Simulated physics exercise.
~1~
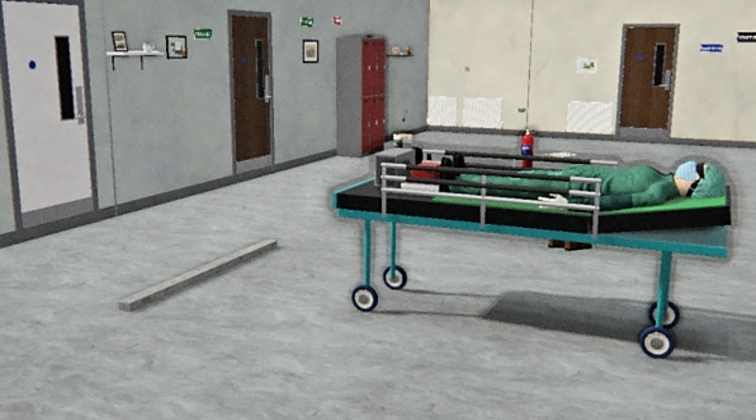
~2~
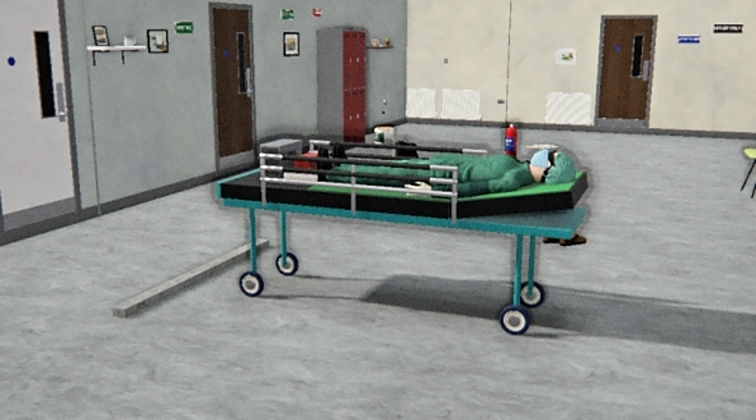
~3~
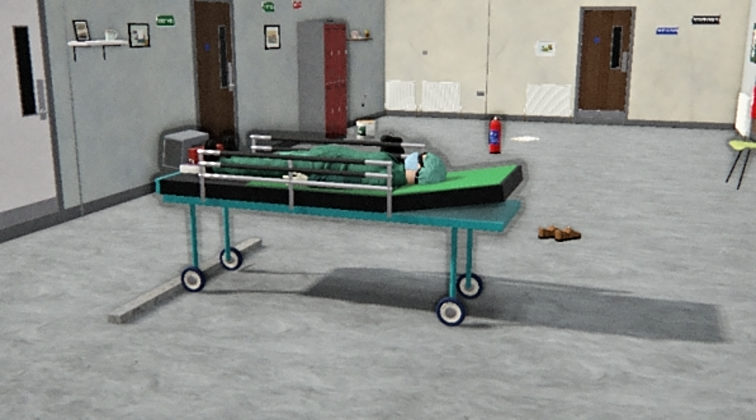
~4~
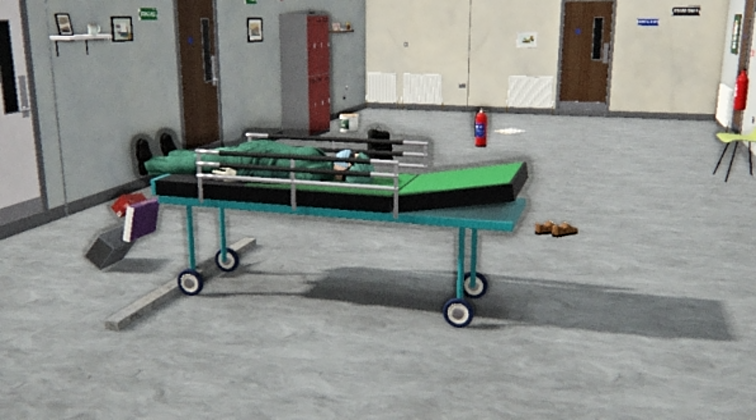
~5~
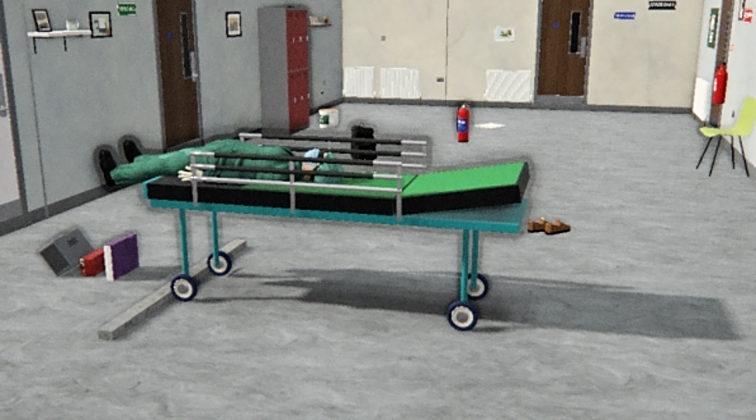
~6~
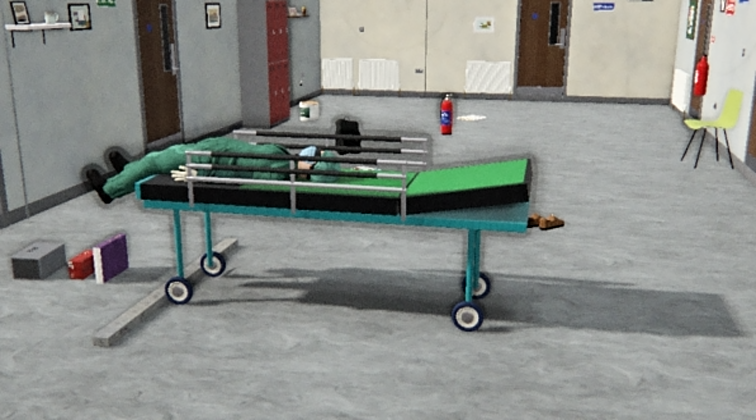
To begin with, a teal trolley with side rails carries a limp figure in green scrubs and a few objects by the feet, rolling left along a grey room towards a low sill on the floor. The trolley stops at the sill and stays level, but the figure keeps sliding left along it. A grey monitor, a red box and a purple folder tumble off the foot end. They land on the floor to the left, the monitor ending on its side. Finally, the figure lies with its lower legs and feet hanging out beyond the foot end, its upper body still between the rails.
